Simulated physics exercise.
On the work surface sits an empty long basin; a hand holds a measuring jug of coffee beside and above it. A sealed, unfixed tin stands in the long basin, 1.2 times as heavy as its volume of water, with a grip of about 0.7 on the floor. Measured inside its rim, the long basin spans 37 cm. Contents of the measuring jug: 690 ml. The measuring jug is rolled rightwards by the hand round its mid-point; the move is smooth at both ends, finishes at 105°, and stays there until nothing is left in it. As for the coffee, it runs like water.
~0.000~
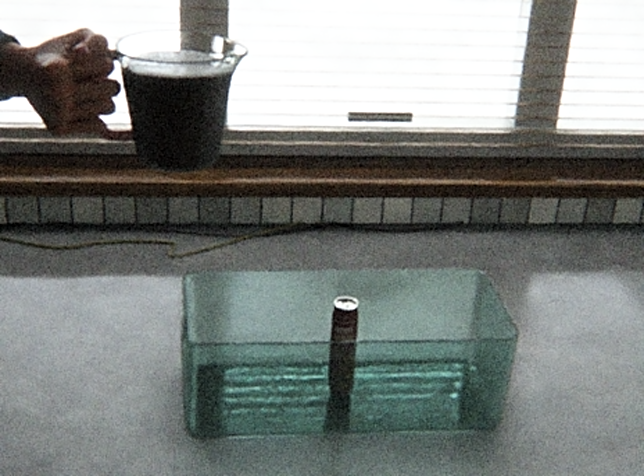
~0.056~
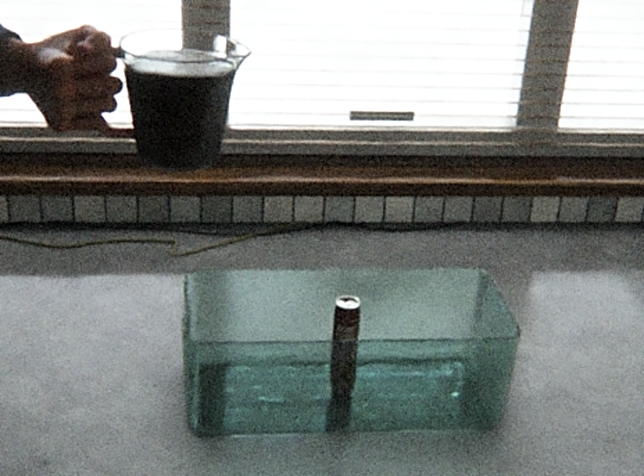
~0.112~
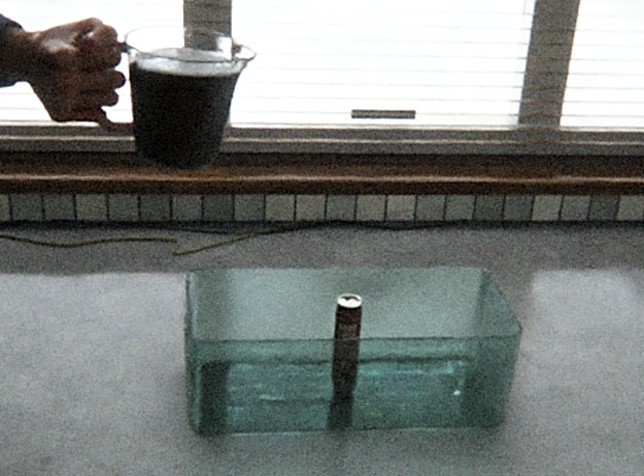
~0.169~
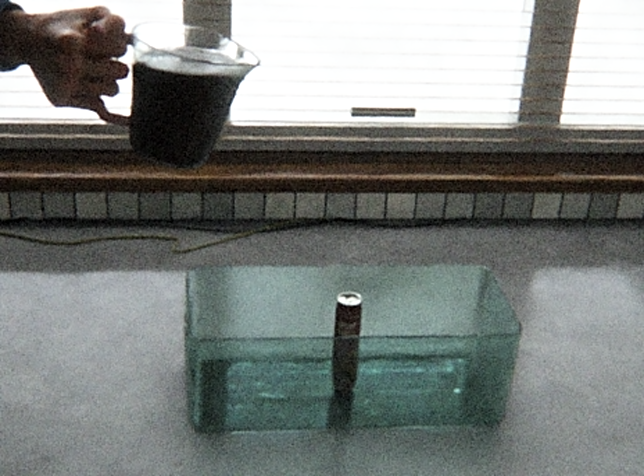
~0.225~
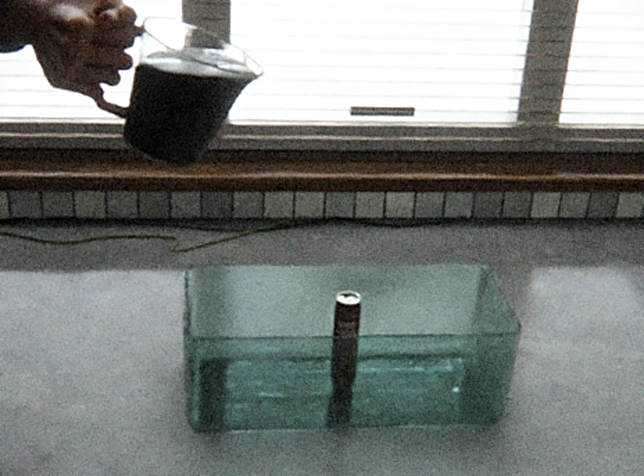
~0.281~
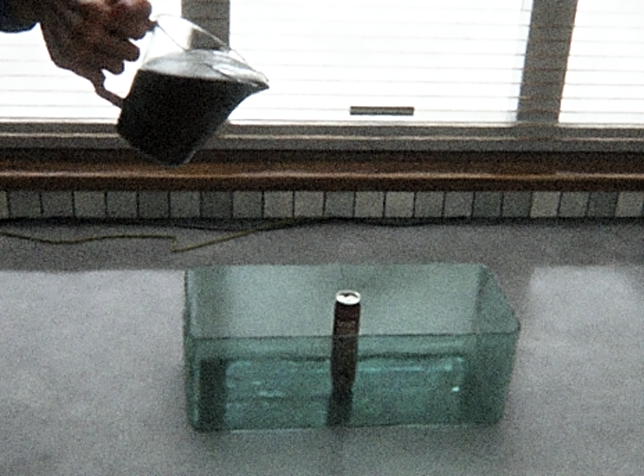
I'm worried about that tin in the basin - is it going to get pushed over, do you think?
Yes, I expect it to go down.
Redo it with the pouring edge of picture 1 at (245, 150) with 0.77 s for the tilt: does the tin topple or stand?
Then the tin remains standing.
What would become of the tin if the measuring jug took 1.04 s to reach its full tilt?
Outcome - the tin comes down.
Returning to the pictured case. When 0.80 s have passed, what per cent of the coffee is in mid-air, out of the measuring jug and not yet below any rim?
Near 26 percent.
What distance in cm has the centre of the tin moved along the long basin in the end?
In the end the tin's centre has shifted about 10.0 centimetres.
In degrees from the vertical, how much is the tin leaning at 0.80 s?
It leans about 5° from upright.
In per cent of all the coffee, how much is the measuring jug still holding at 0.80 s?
About 8 per cent.
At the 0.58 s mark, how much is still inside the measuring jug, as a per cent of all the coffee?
Close to 50 percent of the liquid remains at that time.
Then, 0.58 s in, the tilt is 90° and 51 per cent is still to pour; the tin stands where it began.
Then, 0.80 s in, the tilt is 105° and 8 per cent is still to pour; the tin leans 5°.
Then, 1.02 s in, the tilt is 105° and 0 per cent is still to pour; the tin lies on its side.
Then, 1.27 s in, the tilt is 105° and 0 per cent is still to pour; the tin lies on its side.
Finally, the tin lies on its side.
